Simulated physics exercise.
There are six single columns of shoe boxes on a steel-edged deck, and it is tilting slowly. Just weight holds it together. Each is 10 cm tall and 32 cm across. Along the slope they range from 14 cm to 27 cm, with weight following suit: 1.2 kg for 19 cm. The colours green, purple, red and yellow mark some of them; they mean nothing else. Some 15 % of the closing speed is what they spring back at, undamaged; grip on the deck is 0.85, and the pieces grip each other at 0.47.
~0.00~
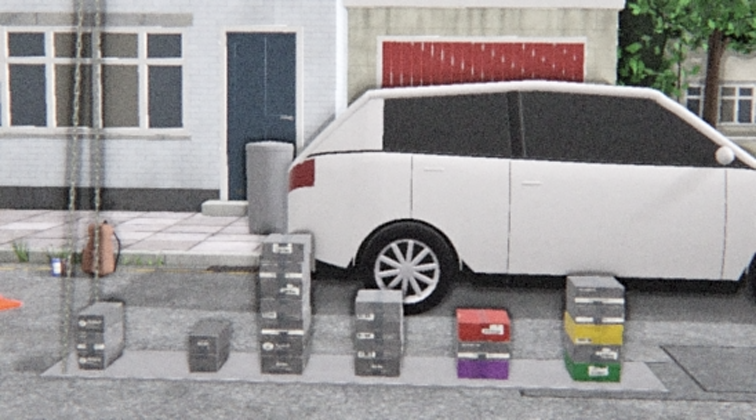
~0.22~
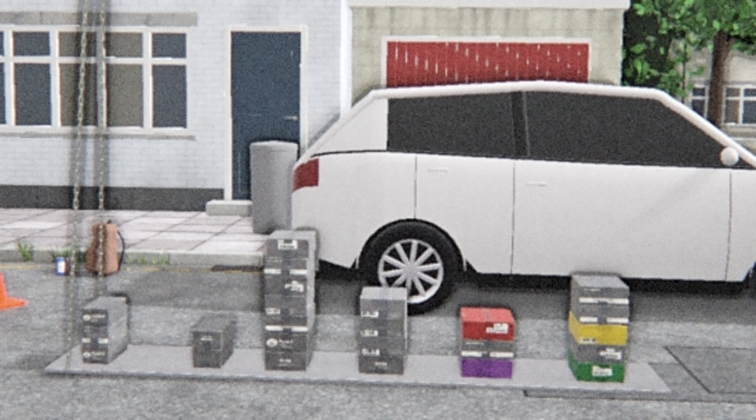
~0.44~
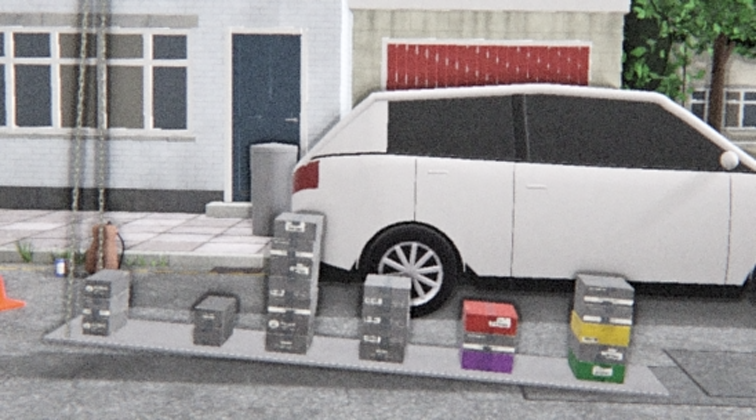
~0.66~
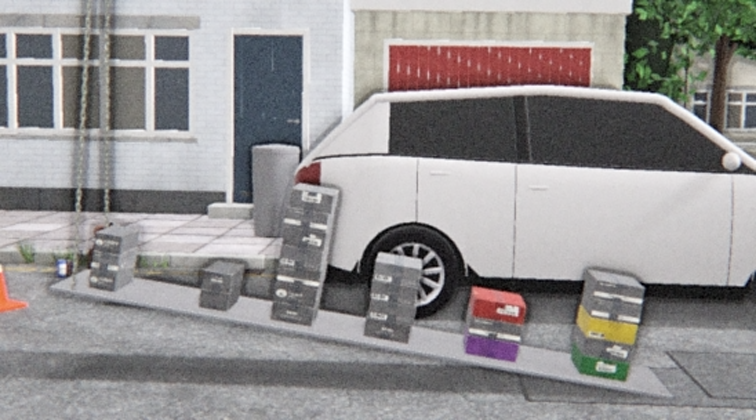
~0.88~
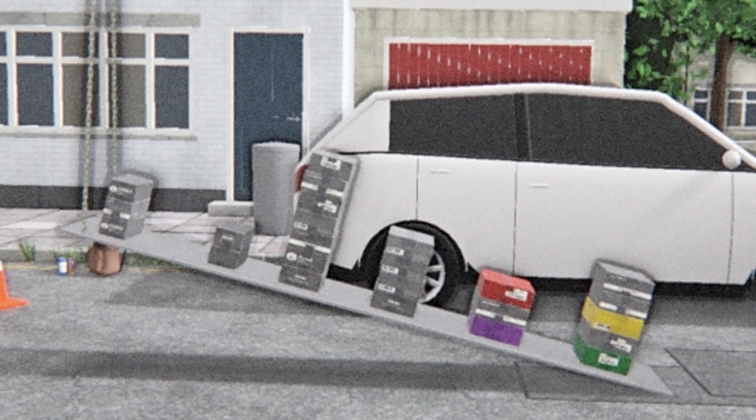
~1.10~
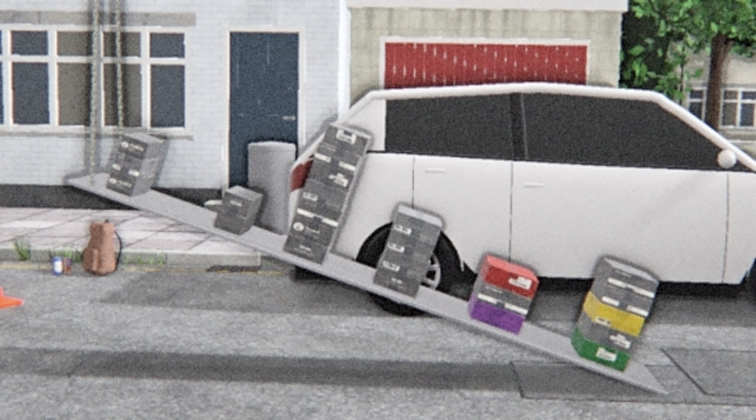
Six columns of shoe boxes, mostly grey, stand in a row on a long grey deck, with a red box above a purple one in the fifth and yellow and green in the rightmost. Seen from across a street, a white car is parked behind them before pale buildings, a blue door and an orange cone at left. The deck's left end rises steadily beside hanging chains, and the columns lean rightward with it, keeping their places on it.
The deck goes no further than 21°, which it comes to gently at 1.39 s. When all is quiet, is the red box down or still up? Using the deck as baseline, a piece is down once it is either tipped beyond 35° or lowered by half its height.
That box falls.
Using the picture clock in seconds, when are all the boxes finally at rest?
That happens at roughly 3.5 seconds.
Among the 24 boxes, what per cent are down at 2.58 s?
By that time it is 65 percent.
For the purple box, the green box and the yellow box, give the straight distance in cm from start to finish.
Purple 35 cm, green 10 cm, yellow 65 cm.
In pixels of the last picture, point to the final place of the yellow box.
It comes to rest around (715, 362) in the last view.
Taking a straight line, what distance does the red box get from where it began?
It ends around 72 cm from its start.
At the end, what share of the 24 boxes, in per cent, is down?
70 per cent.
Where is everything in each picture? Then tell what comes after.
In the first frame (pixels give the middle of a visible side; leans and shifts are taken against what carries them), middle of the deck's edge (350, 384) slope 0°; red box (484, 332); yellow box (598, 335); purple box (483, 370); none has stirred.
The second frame shows middle of the deck's edge (353, 381) slope 1°; red box (488, 331).
The third frame shows middle of the deck's edge (353, 367) slope 4°; red box (491, 325).
The fourth frame shows middle of the deck's edge (358, 343) slope 8°; red box (499, 312).
The fifth frame shows middle of the deck's edge (364, 312) slope 14°; red box (507, 295).
The sixth frame shows middle of the deck's edge (367, 288) slope 18°; red box (511, 282); yellow box (619, 320); purple box (497, 318); none has stirred.
After 1.36 s, slope 21°; none of the 24 boxes down, 9 disturbed; red box unmoved.
After 1.90 s, slope 21°; 10 of the 24 boxes down; red box unmoved.
After 2.58 s, slope 21°; 16 of the 24 boxes down; red box 10 cm lower; yellow box 36° from how it stood, 10 cm lower.
In the end (3.5 s), slope 21°; 17 of the 24 boxes down; red box 10 cm lower; yellow box upside down; purple box 18 mm from its place. From the last view, middles, red box near (620, 334), yellow box near (715, 362).
